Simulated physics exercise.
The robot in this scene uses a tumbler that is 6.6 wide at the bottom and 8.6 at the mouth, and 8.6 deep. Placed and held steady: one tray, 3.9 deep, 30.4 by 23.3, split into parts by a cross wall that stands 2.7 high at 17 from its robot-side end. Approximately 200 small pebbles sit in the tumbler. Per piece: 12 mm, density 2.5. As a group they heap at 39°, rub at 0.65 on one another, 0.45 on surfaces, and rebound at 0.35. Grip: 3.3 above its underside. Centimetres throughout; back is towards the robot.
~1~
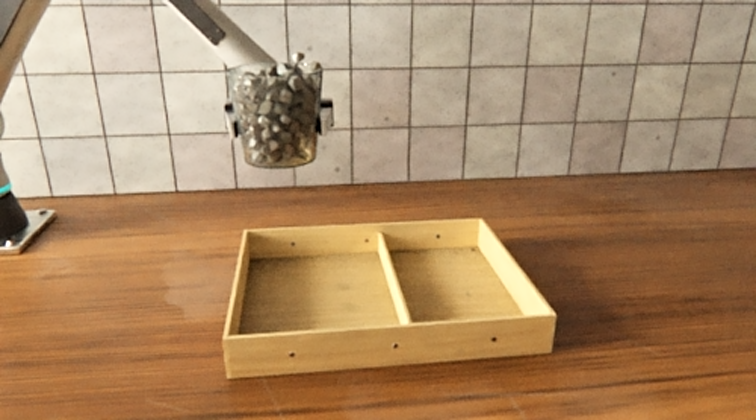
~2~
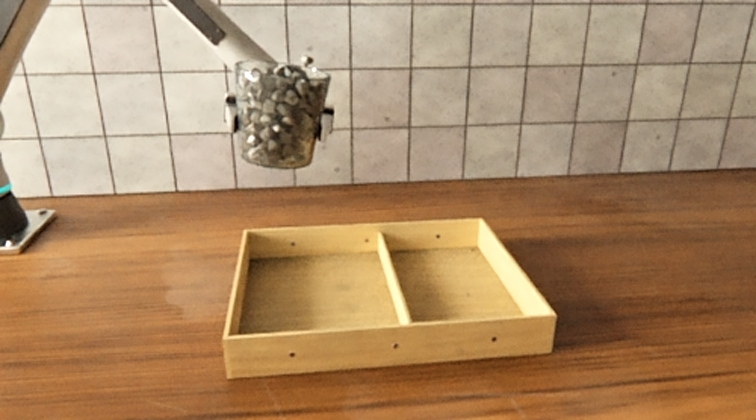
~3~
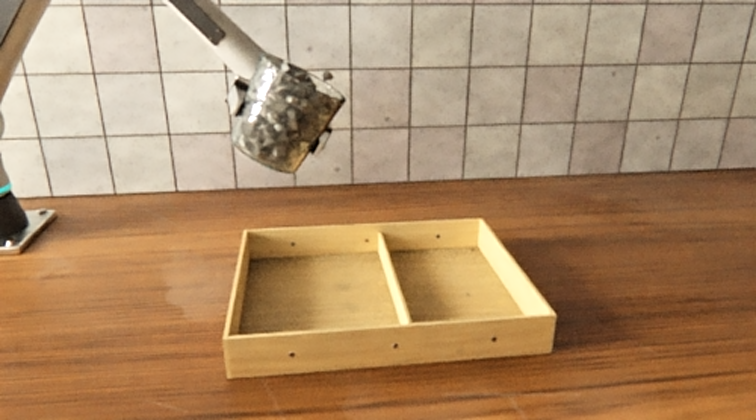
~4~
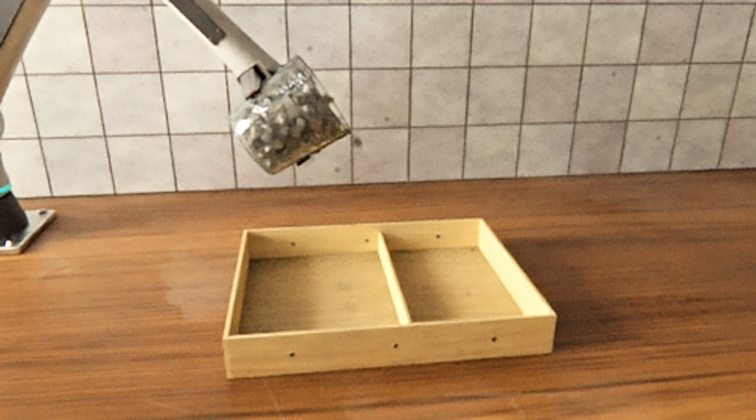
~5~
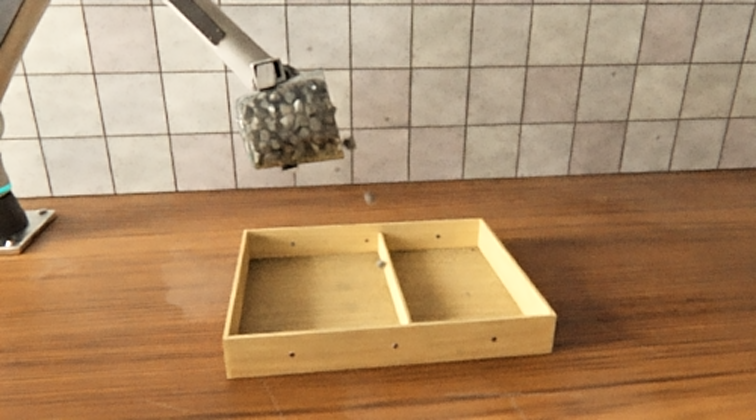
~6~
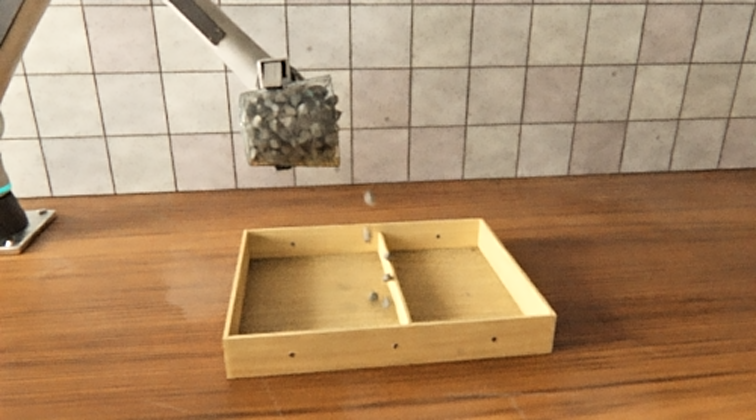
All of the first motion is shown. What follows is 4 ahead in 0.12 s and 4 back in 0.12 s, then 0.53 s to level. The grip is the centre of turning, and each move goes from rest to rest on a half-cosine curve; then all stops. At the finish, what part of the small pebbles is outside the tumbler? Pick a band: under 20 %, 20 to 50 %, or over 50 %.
Over 50 %.
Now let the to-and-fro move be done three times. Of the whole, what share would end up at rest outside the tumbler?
It would come to about 95 %.
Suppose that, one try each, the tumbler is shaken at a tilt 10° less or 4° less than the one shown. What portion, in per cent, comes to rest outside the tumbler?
I'd expect close to 45 and then 55 per cent.
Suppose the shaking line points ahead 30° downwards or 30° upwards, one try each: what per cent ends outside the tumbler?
I'd say close to 45 percent for the first and close to 80 percent for the second.
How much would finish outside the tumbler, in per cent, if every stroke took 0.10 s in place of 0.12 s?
Then roughly 80 percent.
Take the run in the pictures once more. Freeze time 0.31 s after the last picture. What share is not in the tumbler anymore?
Roughly 60 percent up to then.
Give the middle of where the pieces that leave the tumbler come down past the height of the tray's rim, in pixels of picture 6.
Their middle sits near (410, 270).
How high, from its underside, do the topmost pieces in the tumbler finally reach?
I'd say close to 5.5 cm.
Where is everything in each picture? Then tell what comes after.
The tumbler middle at (278, 117), level; upper third of the load around (275, 89), from x 240 to 315, top at y 55; 201 in the tumbler, in the first picture.
The tumbler middle at (280, 117), tilted 8° forward; upper third of the load around (280, 88), from x 245 to 320, top at y 60, in the second picture.
The tumbler middle at (283, 118), tilted 30° forward; upper third of the load around (285, 93), from x 245 to 330, top at y 70, in the third picture.
The tumbler middle at (287, 121), tilted 56° forward; upper third of the load around (294, 98), from x 245 to 355, top at y 75; 200 in the tumbler, 1 in flight or on a rim, in the fourth picture.
The tumbler middle at (289, 124), tilted 78° forward; upper third of the load around (290, 107), from x 250 to 380, top at y 85; 199 in the tumbler, 1 in the robot-side part, 1 in flight or on a rim, in the fifth picture.
The tumbler middle at (289, 126), tilted 86° forward; upper third of the load around (291, 109), from x 250 to 390, top at y 95; 195 in the tumbler, 4 in the robot-side part, 2 in flight or on a rim, in the sixth picture.
Then, 0.31 s on, tilted 83° forward, highest piece 21 above the table; 76 in the tumbler, 72 in the far-side part, 23 in the robot-side part, 30 in flight or on a rim.
Then, 0.62 s on, tilted 17° forward, highest piece 24 above the table; 91 in the far-side part, 60 in the tumbler, 48 in the robot-side part, 2 in flight or on a rim.
Then, 0.97 s on, level, highest piece 22 above the table; 91 in the far-side part, 60 in the tumbler, 50 in the robot-side part.
Then, 2.02 s on, level, highest piece 22 above the table; 91 in the far-side part, 60 in the tumbler, 50 in the robot-side part.
In the end, 91 in the far-side part, 60 in the tumbler, 50 in the robot-side part. That is 70 % outside the tumbler.
